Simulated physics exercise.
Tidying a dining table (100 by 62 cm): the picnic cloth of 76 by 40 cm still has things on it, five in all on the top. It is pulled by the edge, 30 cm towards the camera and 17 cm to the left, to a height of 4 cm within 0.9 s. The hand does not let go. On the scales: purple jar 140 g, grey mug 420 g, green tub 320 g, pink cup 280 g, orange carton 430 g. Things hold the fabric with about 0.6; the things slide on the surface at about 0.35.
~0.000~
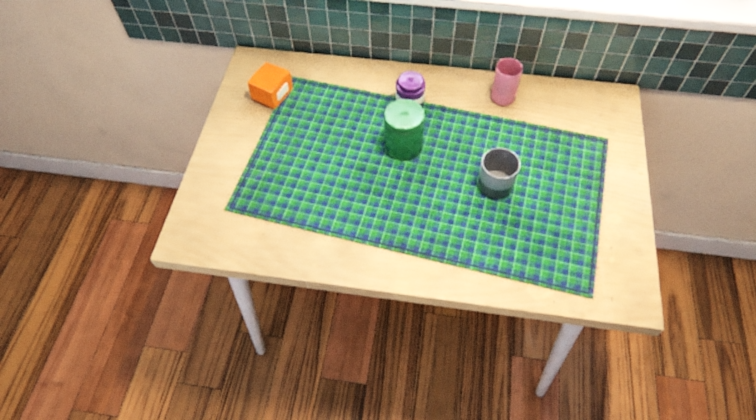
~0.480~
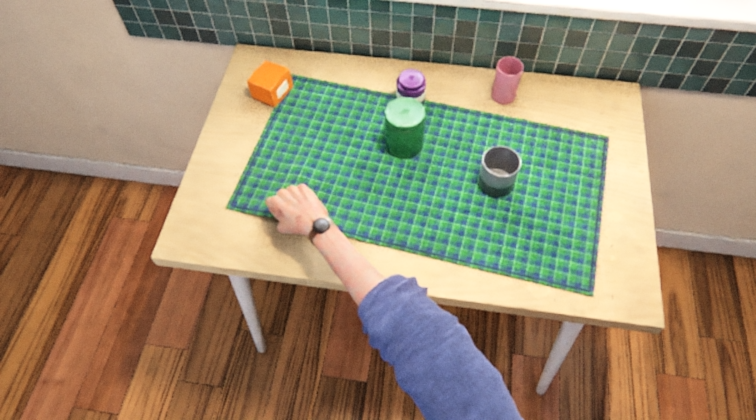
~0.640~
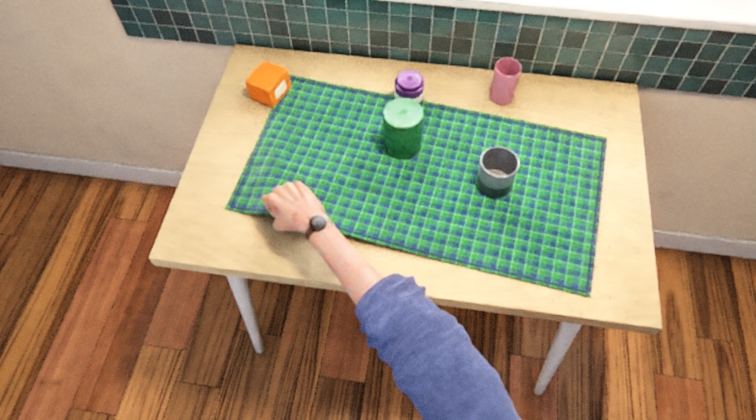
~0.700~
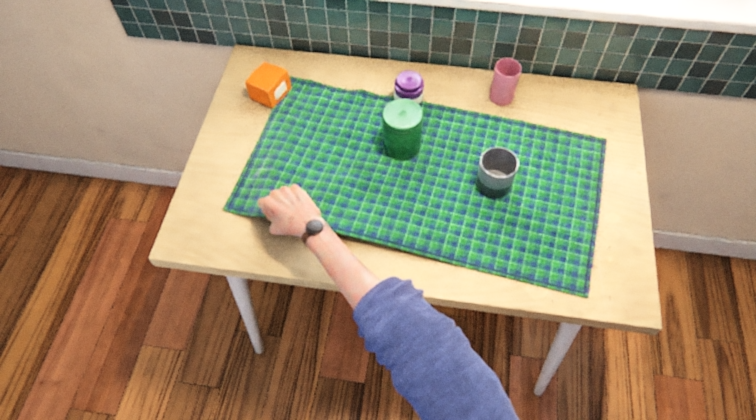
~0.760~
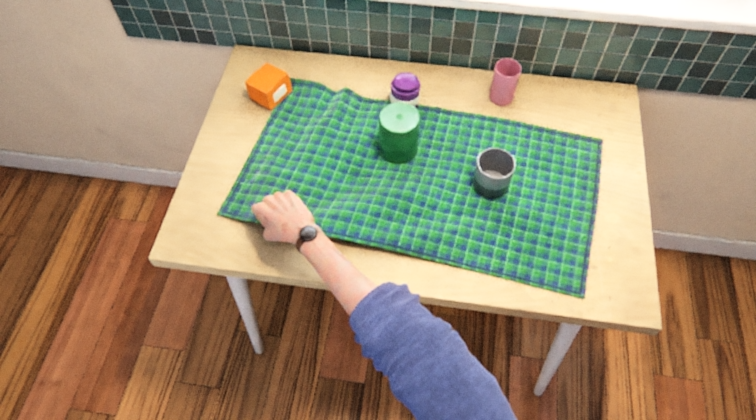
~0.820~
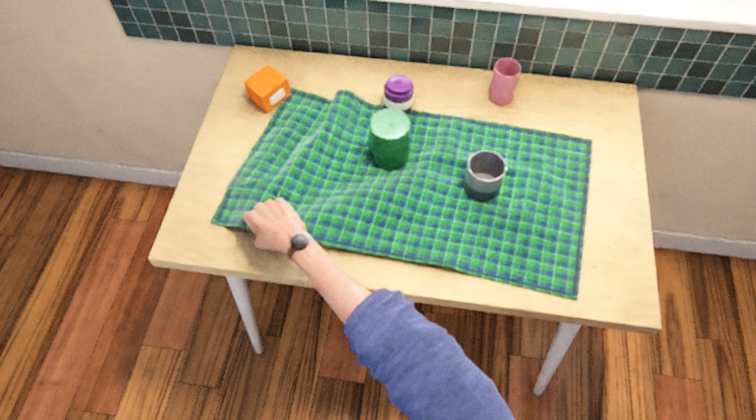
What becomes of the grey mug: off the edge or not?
Result: Grey mug remains up there.
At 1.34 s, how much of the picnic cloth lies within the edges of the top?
About 70 per cent.
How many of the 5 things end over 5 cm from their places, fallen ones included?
That makes 3.
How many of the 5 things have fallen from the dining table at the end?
0 of them.
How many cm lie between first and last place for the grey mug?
Grey mug 30 cm.
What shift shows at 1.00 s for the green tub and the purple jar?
About: Green tub 15 cm, purple jar 6 cm.
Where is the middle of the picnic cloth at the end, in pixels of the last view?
Around (290, 251).
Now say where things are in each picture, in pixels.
The first frame shows grey mug (501, 163); picnic cloth corners (225, 210) (608, 139) (593, 299).
The second frame shows picnic cloth corners (609, 137) (593, 296); grip (280, 218).
The third frame shows picnic cloth corners (607, 138) (590, 297); grip (277, 215).
The fourth frame shows picnic cloth corners (607, 139) (588, 298); grip (273, 219).
The fifth frame shows green tub (399, 117); grey mug (496, 163); purple jar (406, 81); picnic cloth corners (603, 139) (584, 299); grip (267, 224).
The sixth frame shows grey mug (487, 165); picnic cloth corners (592, 140) (577, 300); grip (259, 232).
At 1.0 s, 100 % of the picnic cloth is still over the top; grey mug 11 cm off its start, green tub 14 cm off its start, purple jar 6 cm off its start.
At 1.2 s, 85 % of the picnic cloth is still over the top; grey mug 20 cm off its start, green tub 24 cm off its start, purple jar 6 cm off its start.
At 1.3 s, 70 % of the picnic cloth is still over the top; grey mug 28 cm off its start at (379, 218), green tub 33 cm off its start at (266, 192), purple jar 6 cm off its start at (386, 90).
At 1.5 s, 65 % of the picnic cloth is still over the top; grey mug 31 cm off its start, green tub 37 cm off its start, purple jar 6 cm off its start.
At 3.1 s, 65 % of the picnic cloth is still over the top; grey mug 31 cm off its start at (365, 227), green tub 37 cm off its start at (248, 204), purple jar 6 cm off its start at (386, 90), orange carton 2 cm off its start at (265, 84).
